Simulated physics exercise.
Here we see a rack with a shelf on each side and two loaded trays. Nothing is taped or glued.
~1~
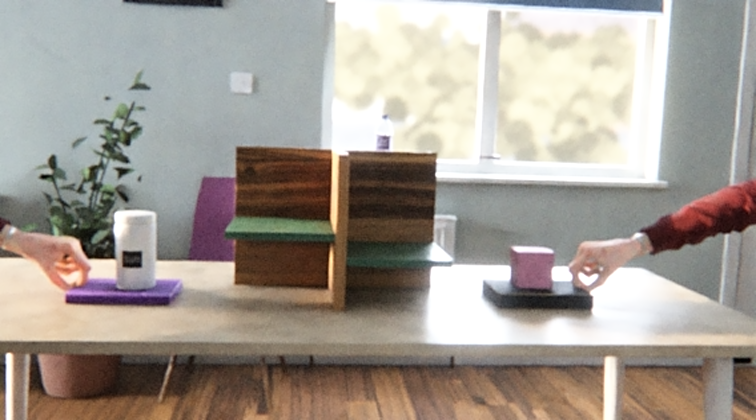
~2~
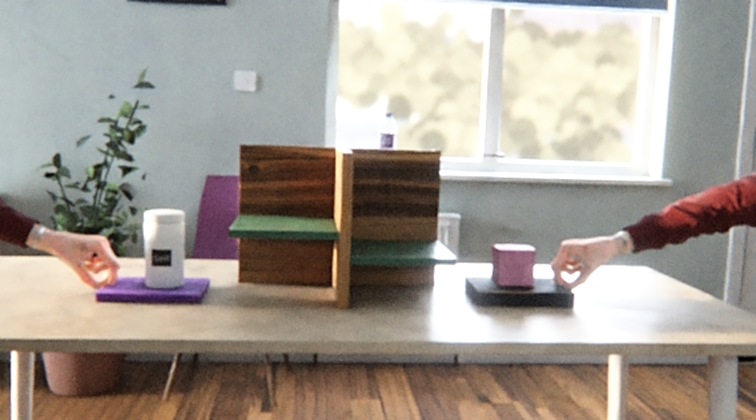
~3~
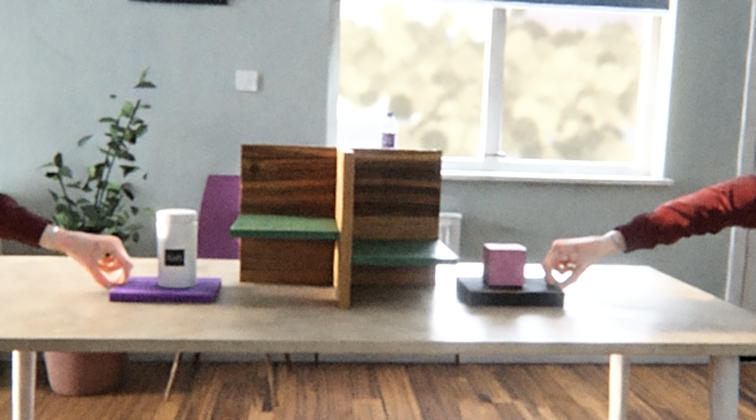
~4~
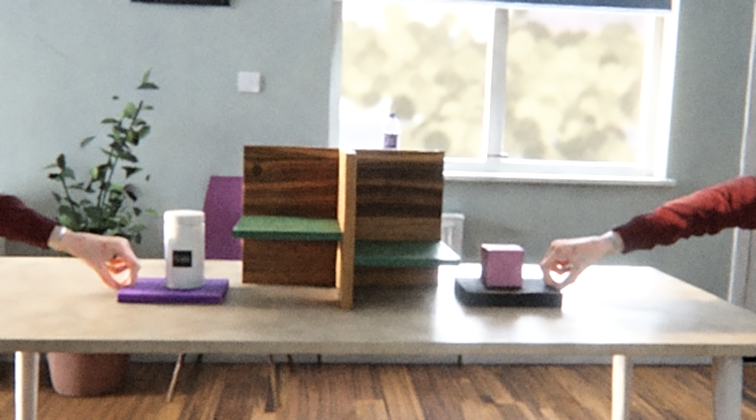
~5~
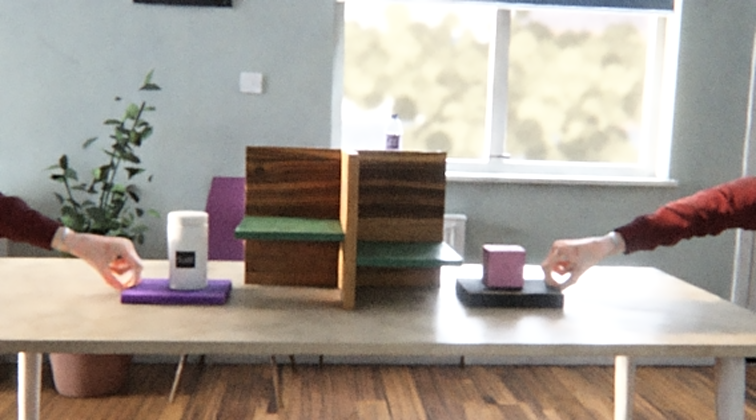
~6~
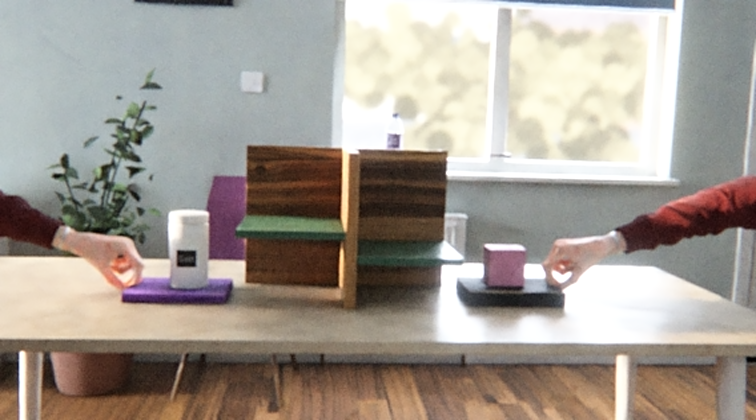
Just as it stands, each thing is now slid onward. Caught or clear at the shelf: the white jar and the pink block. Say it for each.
White jar caught; pink block caught.
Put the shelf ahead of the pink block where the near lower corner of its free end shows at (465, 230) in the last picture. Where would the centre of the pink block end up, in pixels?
It comes to a stop at (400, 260).
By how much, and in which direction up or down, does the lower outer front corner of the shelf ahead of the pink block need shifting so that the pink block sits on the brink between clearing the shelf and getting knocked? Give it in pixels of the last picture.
12 pixels up.
Then, 1.08 s after the last picture, white jar tipped 27° from how it was near (227, 246); pink block riding along near (472, 265).
Then, 1.48 s after the last picture, white jar on its side near (213, 268); pink block pushed back on its carrier near (472, 265).
Then, 2.30 s after the last picture, white jar on its side near (229, 269); pink block tipped 33° from how it was near (471, 265).
At rest, the white jar is knocked back, near (229, 269); the pink block is knocked back, near (492, 280).
